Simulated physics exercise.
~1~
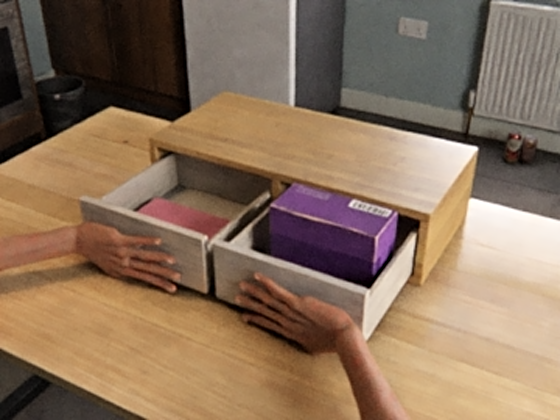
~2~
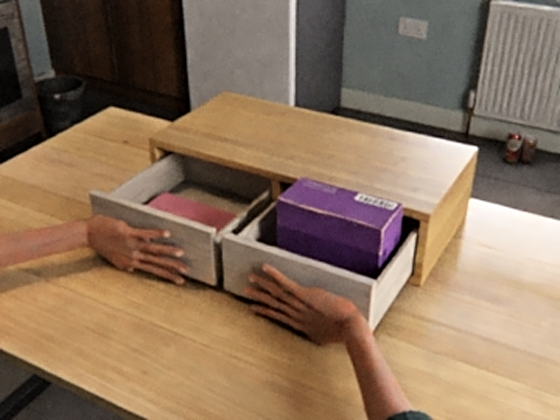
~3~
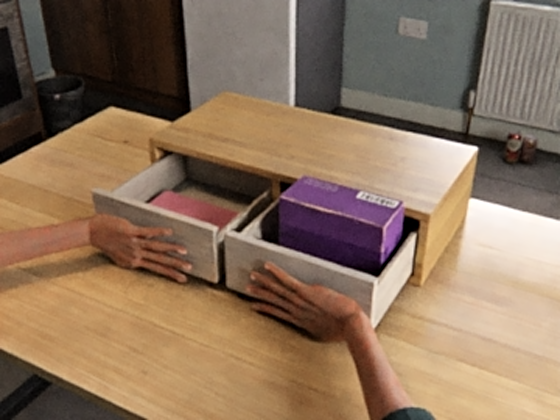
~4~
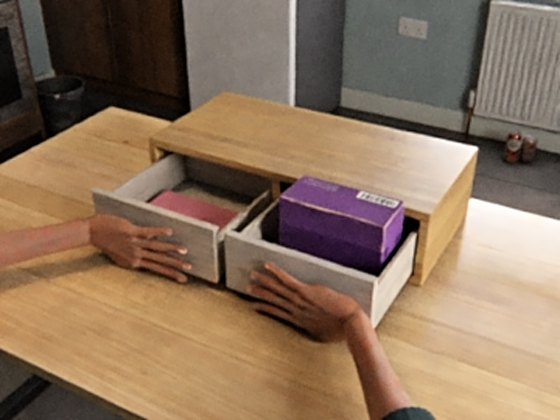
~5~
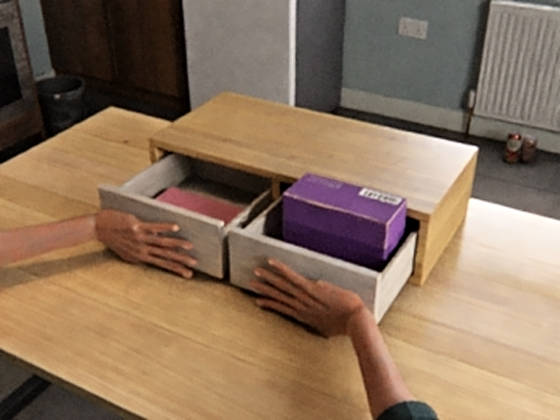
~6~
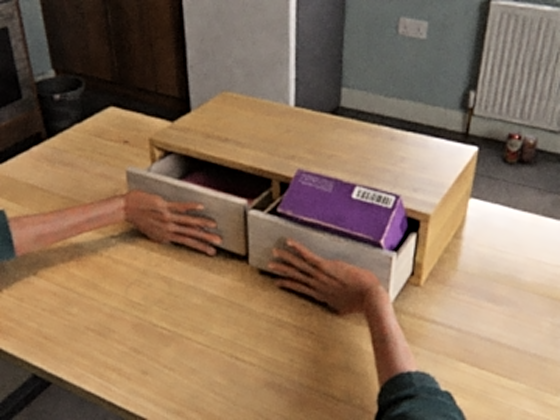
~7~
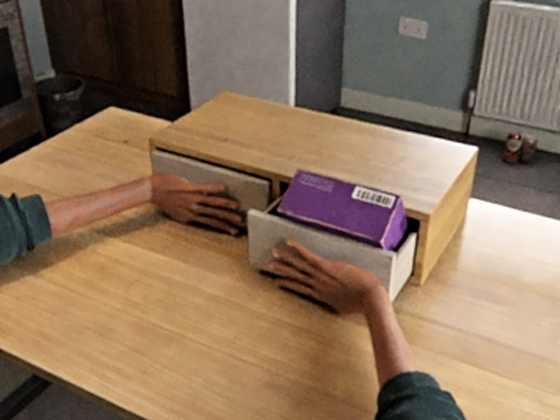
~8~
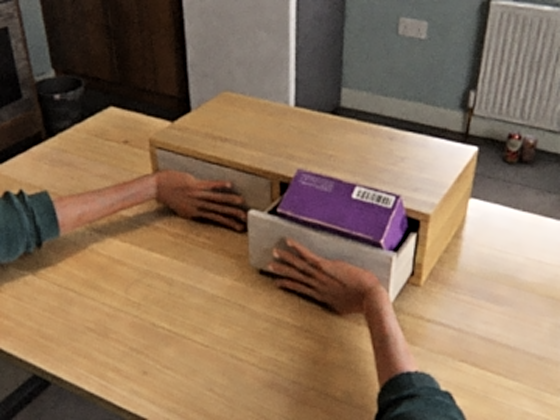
Two drawers are pushed inward by hands; the left shuts, the right stays ajar, its purple box tilted.
